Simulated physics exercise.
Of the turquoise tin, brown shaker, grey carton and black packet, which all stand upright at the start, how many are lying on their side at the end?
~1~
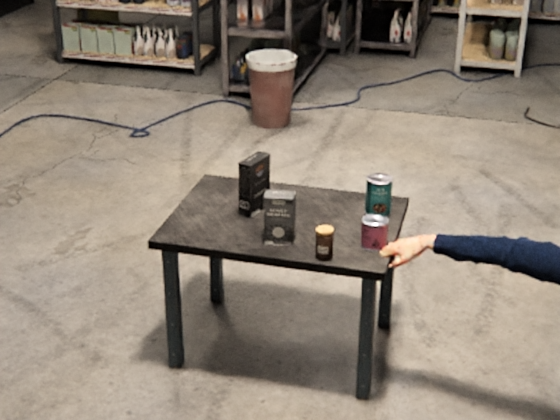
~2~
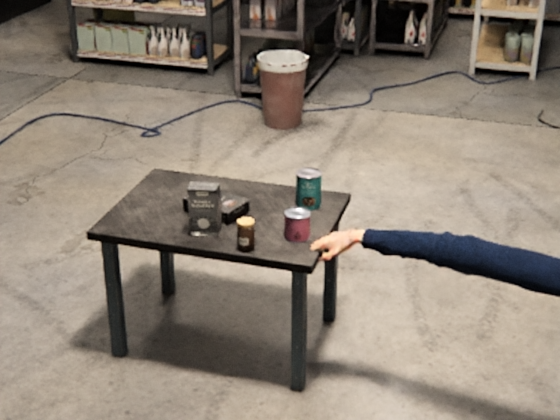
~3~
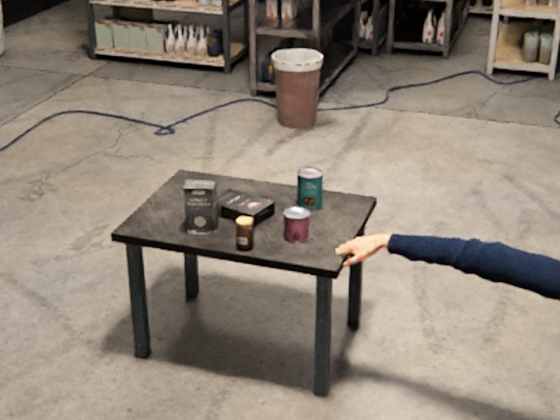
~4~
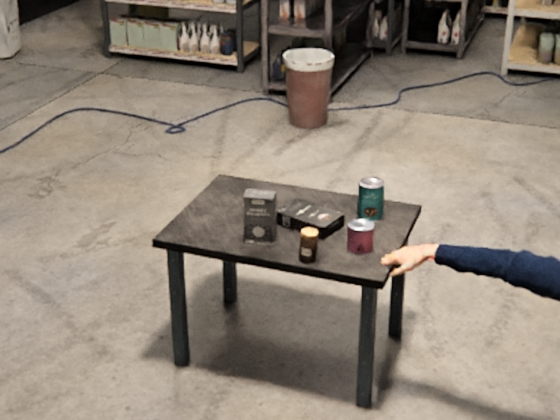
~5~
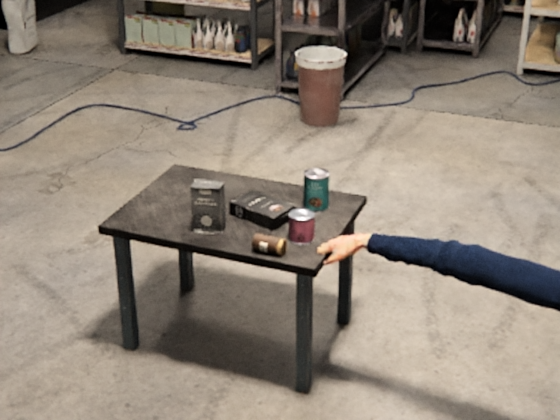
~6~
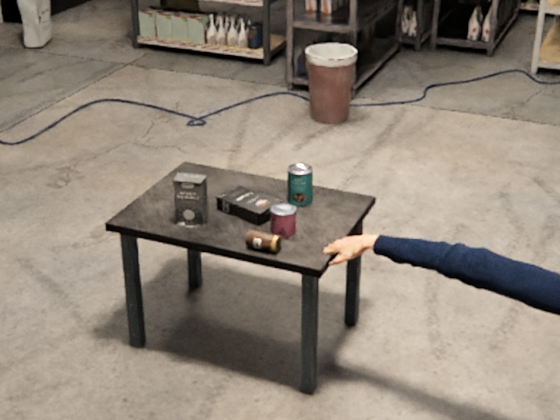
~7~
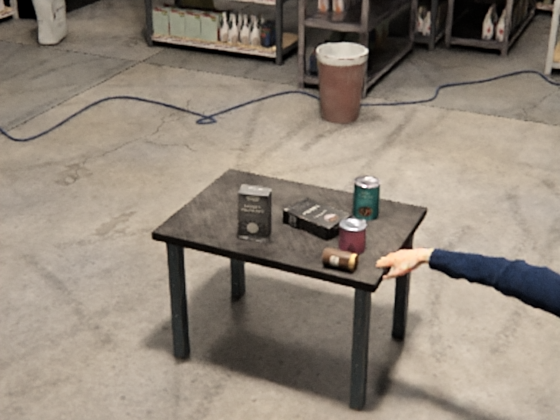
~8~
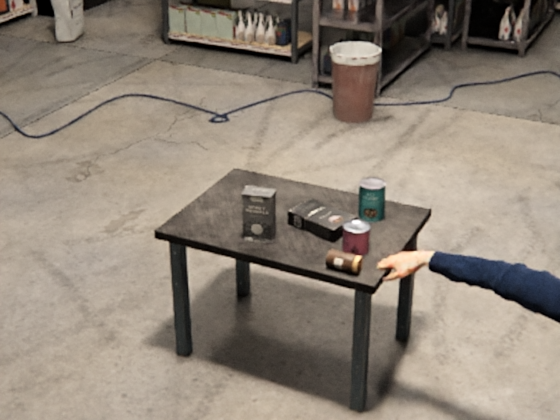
Two of them are lying on their side at the end, the brown shaker and the black packet.
The video shows a hand at the edge of a dark table, shifting it left, right, left and right again. The black packet topples first and the brown shaker later, both ending on their sides on the tabletop, while the grey carton and turquoise tin stay upright beside the pink tin.
